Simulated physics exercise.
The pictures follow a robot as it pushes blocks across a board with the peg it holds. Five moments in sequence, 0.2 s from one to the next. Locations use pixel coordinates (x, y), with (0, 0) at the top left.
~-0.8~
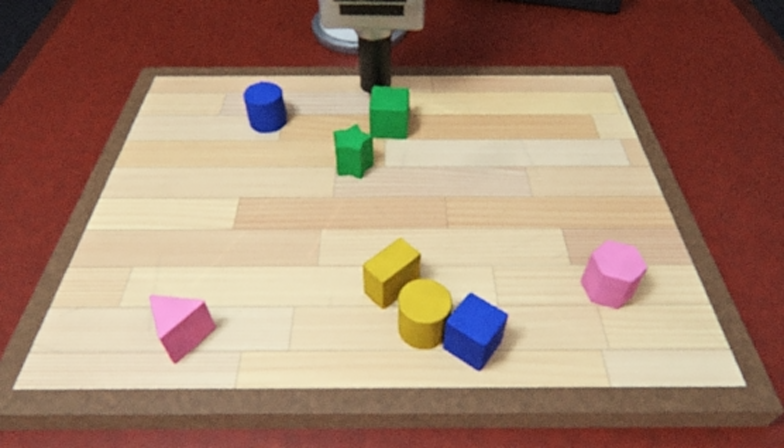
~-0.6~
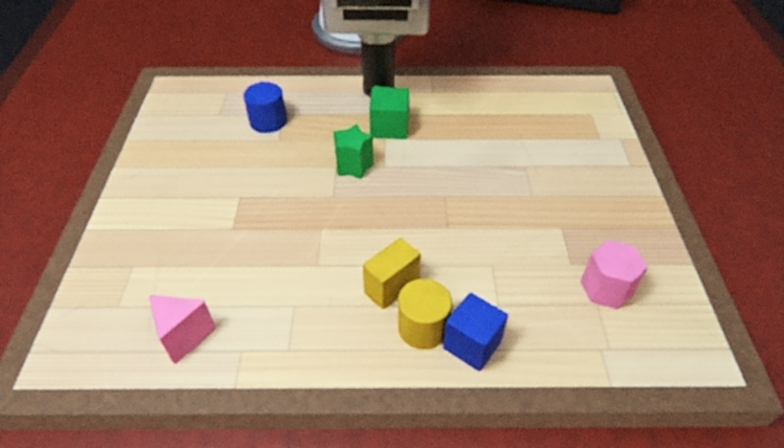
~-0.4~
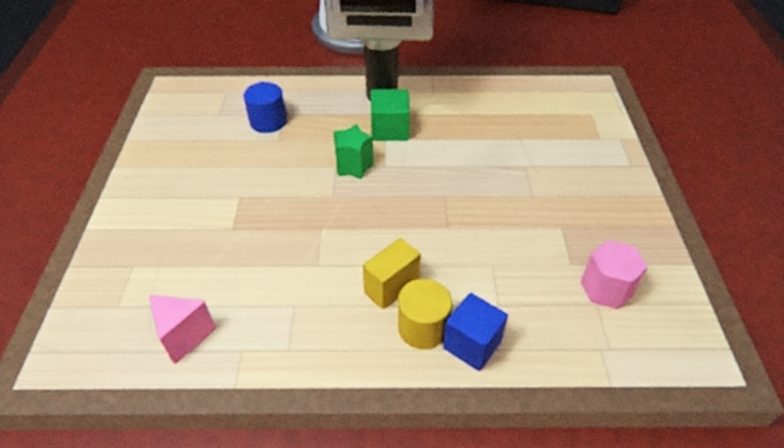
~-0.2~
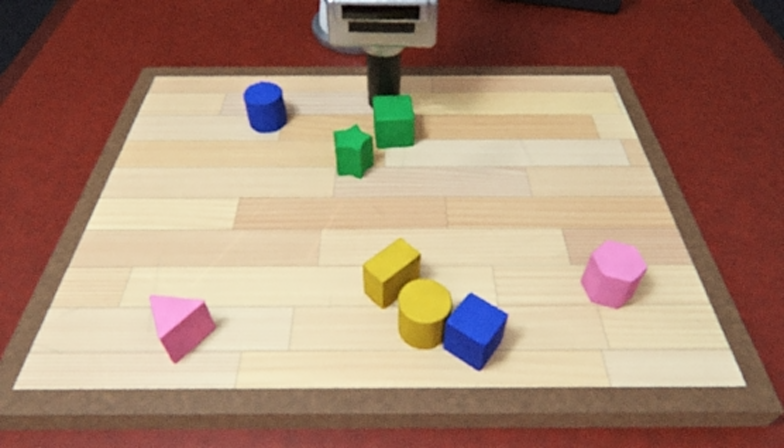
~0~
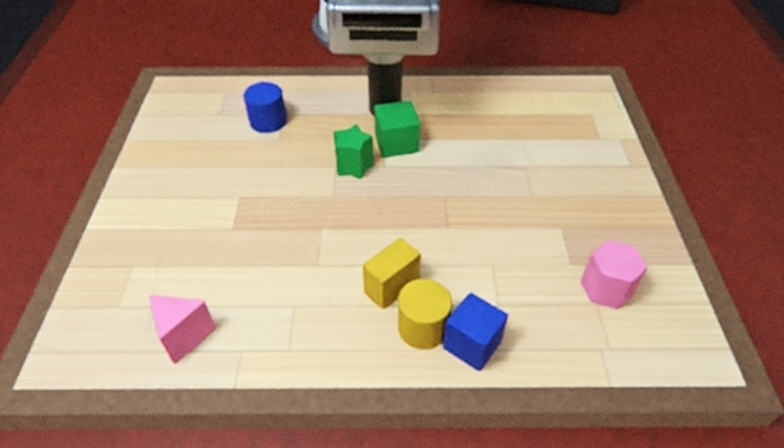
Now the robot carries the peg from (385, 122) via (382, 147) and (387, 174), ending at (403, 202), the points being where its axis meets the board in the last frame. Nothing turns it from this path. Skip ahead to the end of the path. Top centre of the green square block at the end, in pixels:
Around (441, 162).
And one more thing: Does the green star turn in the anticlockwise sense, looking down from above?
No - that is not the case.
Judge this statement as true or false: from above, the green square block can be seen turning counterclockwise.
That statement is accurate.
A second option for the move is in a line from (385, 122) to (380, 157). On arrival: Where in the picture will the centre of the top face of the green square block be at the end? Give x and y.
Its top middle will sit at (411, 143).
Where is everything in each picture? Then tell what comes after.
The first frame shows peg tip (376, 85); block tops, green star (351, 137); green square block (390, 98).
The second frame shows peg (379, 90); blocks unchanged.
The third frame shows peg (382, 96); green square block (390, 100).
The fourth frame shows peg (384, 102); green square block (393, 107).
The fifth frame shows peg (385, 110); green star (351, 137); green square block (397, 114).
The first path, step by step. One third of the way, peg (382, 135); green square block (406, 137), turned 35° anticlockwise.
Two thirds of the way, peg (387, 161); green star (351, 142), turned 40° clockwise; green square block (425, 155), turned 65° anticlockwise.
At the end, peg (403, 189); green star (351, 142), turned 40° clockwise; green square block (441, 162), turned 90° anticlockwise.
